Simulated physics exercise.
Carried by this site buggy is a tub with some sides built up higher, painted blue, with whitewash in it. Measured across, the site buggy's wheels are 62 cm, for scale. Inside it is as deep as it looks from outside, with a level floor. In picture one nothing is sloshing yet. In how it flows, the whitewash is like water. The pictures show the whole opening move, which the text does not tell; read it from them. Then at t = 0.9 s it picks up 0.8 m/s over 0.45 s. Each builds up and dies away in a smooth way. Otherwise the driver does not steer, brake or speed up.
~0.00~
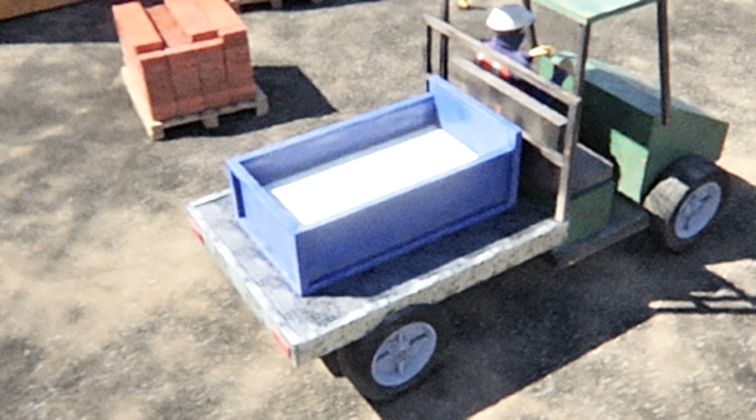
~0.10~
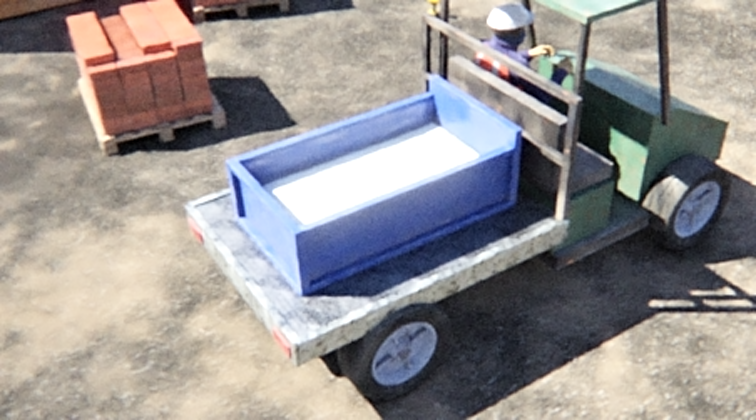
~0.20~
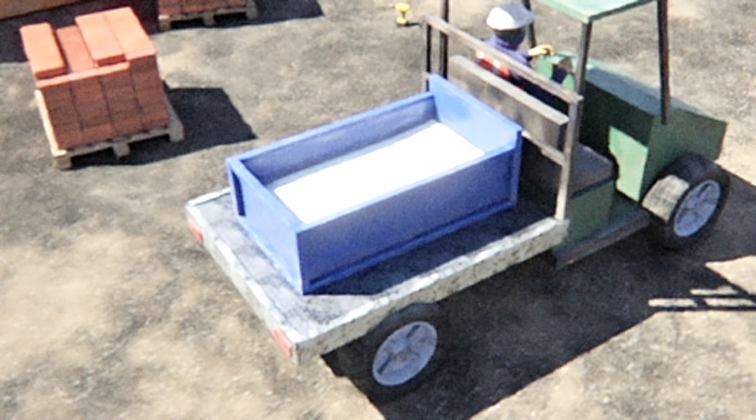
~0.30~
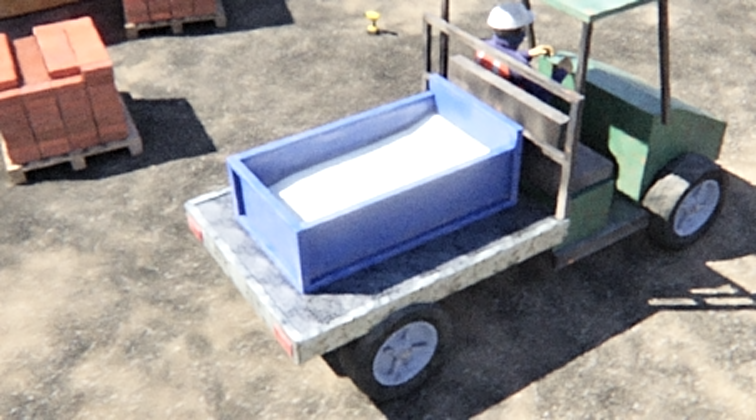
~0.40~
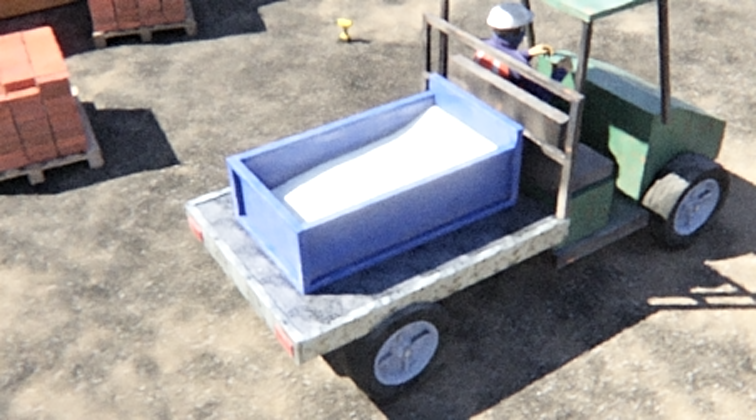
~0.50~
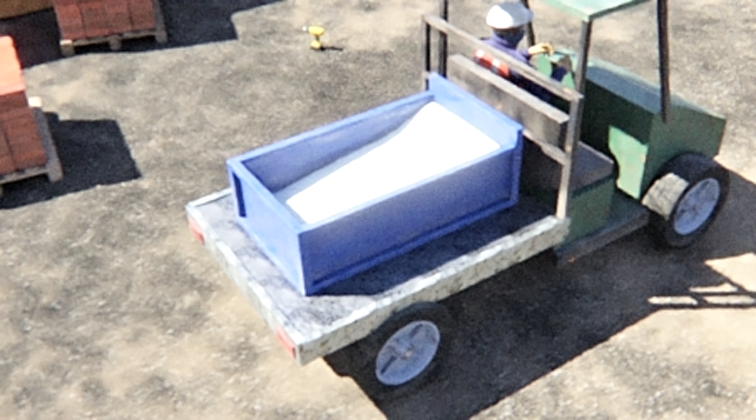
Dirt yard with stacked bricks sliding out of view left as a green buggy rolls forward, whitewash climbing frontward in its blue tub.
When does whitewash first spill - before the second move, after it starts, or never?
After it starts.
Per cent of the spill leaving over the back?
About 90 percent.
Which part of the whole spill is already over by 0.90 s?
I'd say somewhere near 0 per cent.
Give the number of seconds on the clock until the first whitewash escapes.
About 1.8 seconds.
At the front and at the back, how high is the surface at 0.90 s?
Front level 26 cm, back level 8 cm.
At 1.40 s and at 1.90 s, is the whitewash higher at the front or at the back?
At the back, then the back.
Then, 0.90 s in, the surface is 26 cm up at the front and 8 cm at the back; nothing has left.
Then, 1.40 s in, the surface is 8 cm up at the front and 46 cm at the back; nothing has left.
Then, 1.90 s in, the surface is 6 cm up at the front and 26 cm at the back; 5 per cent is out, over the back.
Then, 4.34 s in, 6 per cent is out, over the back; the first of it left at about 1.80 s, and the second move began at 0.9 s.
